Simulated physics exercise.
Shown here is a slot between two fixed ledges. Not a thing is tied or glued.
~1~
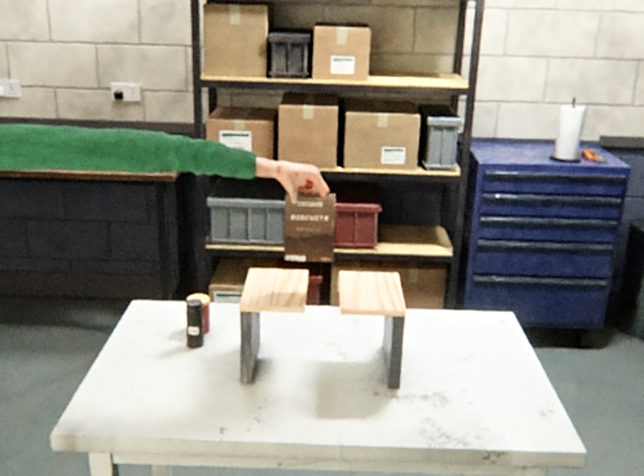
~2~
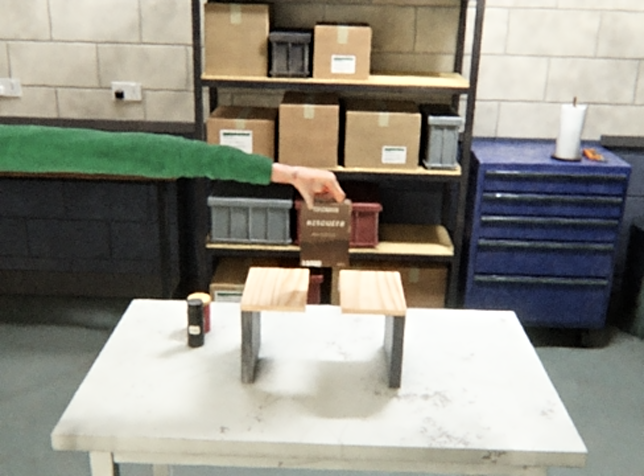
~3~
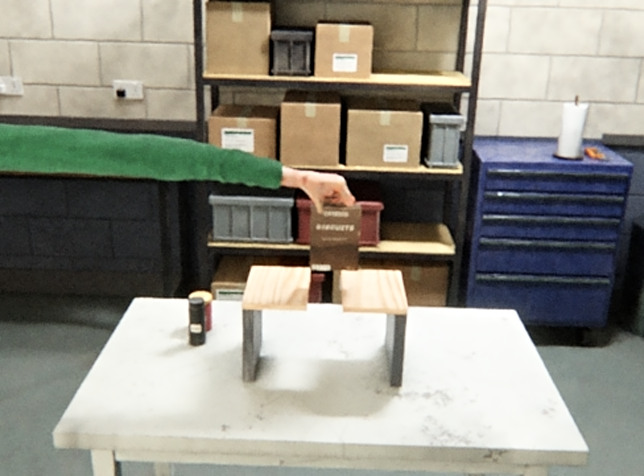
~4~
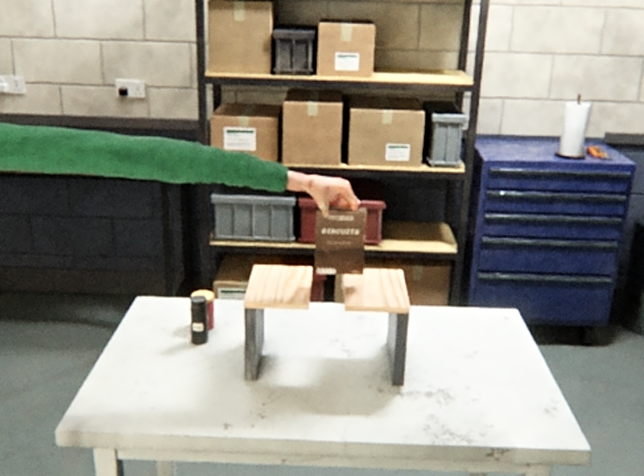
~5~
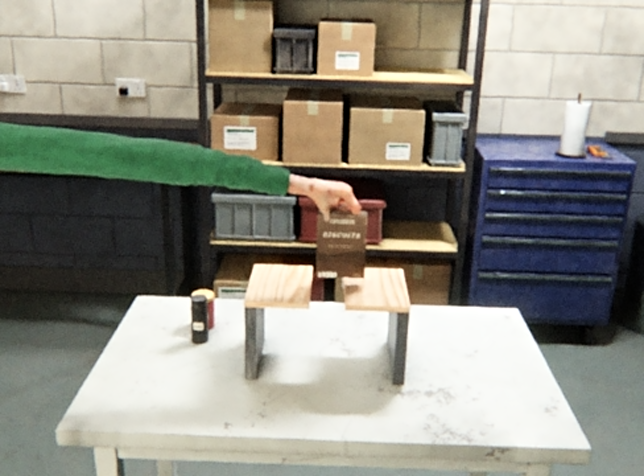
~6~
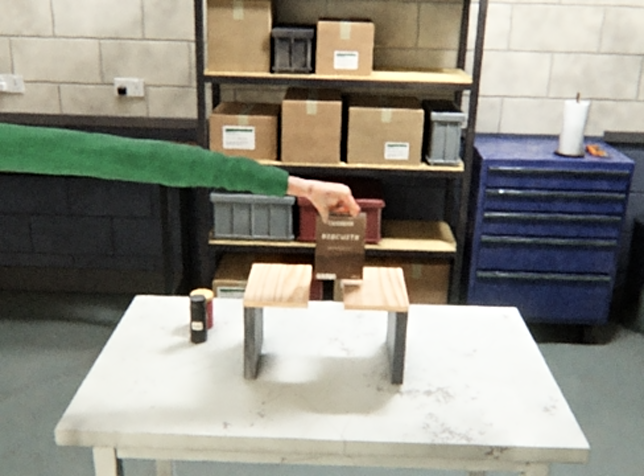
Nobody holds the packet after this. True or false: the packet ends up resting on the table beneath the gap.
False.
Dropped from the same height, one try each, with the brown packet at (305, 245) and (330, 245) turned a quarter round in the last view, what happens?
Try 1 - held back; try 2 - passes the gap.
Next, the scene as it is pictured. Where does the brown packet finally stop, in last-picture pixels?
Near (319, 262).
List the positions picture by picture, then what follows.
Being brought over the gap; brown packet (310, 228); black shaker (195, 324), in the first frame.
Being brought over the gap; brown packet (325, 233); black shaker (196, 323), in the second frame.
Being brought over the gap; brown packet (335, 237); black shaker (197, 321), in the third frame.
Being brought over the gap; brown packet (340, 241); black shaker (199, 320), in the fourth frame.
Being brought over the gap; brown packet (341, 244); black shaker (199, 319), in the fifth frame.
Poised above the slot; brown packet (340, 246); black shaker (198, 319), in the sixth frame.
Then, 0.20 s later than the last frame, brown packet moved a little near (339, 254).
Then, 0.40 s later than the last frame, brown packet tilted by 41° near (322, 261).
Then, 0.50 s later than the last frame, brown packet tilted by 64° near (318, 262).
When it is over, lying over on the stand or table, brown packet; the other 2 as before. End places, in pixels of the last picture, brown packet near (320, 262). The packet is caught.
